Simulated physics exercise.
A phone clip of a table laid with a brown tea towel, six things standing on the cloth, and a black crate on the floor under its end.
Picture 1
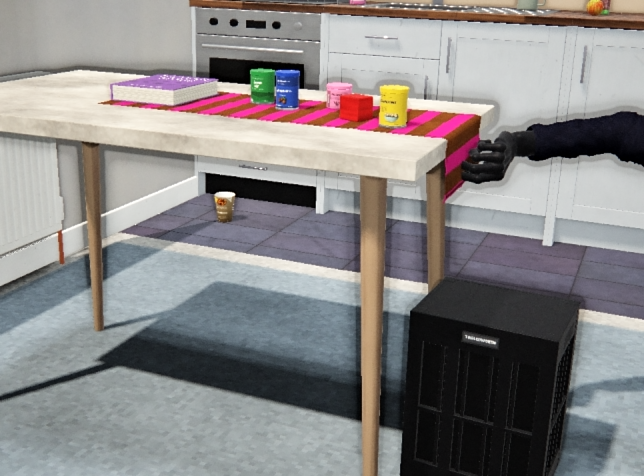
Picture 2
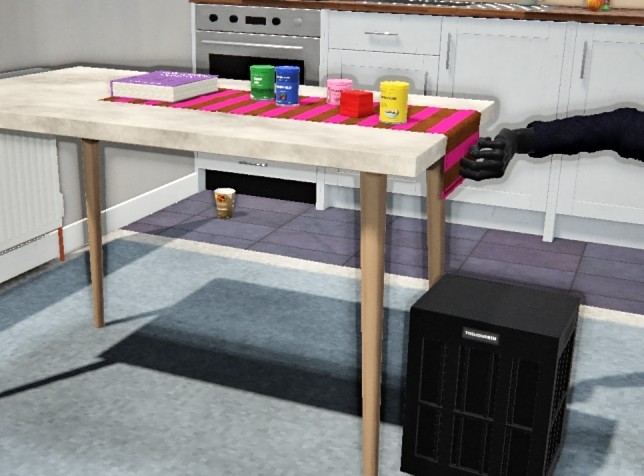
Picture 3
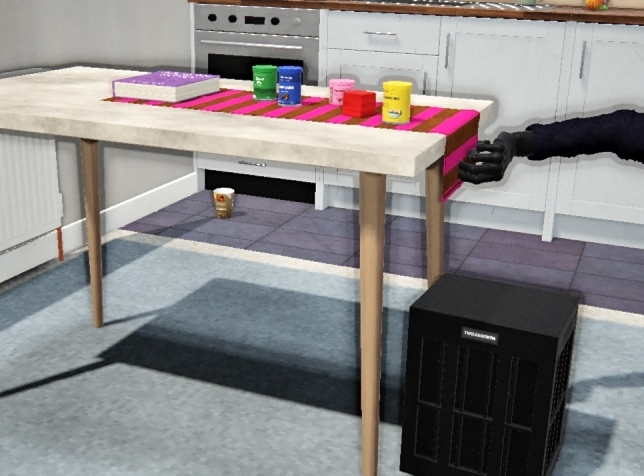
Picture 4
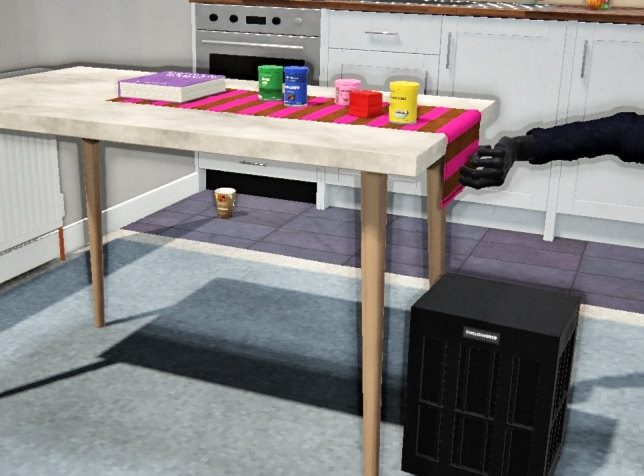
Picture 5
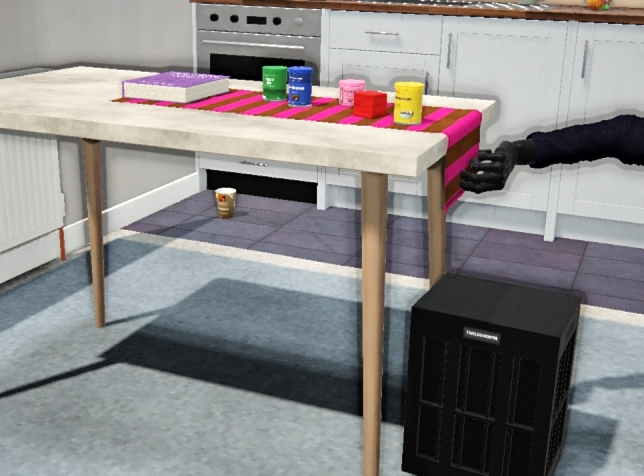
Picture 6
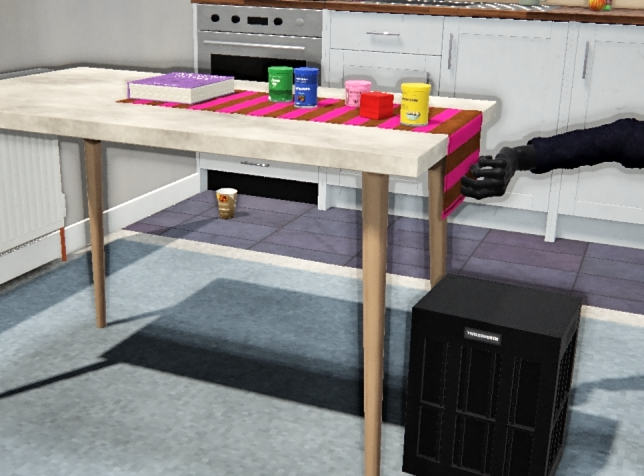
The footage shows a dark hand at the hanging end of a striped cloth on a table as the cloth slides slightly right, carrying a book, colored cans, a pink pot and a red cube, above a still black crate.
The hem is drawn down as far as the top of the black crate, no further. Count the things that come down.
The table loses two.
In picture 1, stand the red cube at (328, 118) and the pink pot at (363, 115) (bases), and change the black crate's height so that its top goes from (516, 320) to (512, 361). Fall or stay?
The red cube goes over, the pink pot comes down.
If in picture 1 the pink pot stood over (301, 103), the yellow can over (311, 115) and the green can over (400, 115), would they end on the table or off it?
The pink pot does not fall, the yellow can stays on, the green can is carried off.
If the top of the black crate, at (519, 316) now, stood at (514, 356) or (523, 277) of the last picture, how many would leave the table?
It would be 3 and 1.
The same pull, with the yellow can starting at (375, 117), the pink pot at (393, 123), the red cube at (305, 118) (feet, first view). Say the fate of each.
The yellow can drops off; the pink pot falls; the red cube survives.
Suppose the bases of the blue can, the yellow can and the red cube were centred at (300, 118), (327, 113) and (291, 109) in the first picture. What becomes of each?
The blue can keeps its place on top; the yellow can keeps its place on top; the red cube does not fall.
Soon after, hem near (460, 225); all still up.
Then, hem near (459, 261); yellow can gone.
Further on, hem on the crate; yellow can and red cube gone.
At rest, hem on the crate; yellow can and red cube gone. The count of fallen things is two.
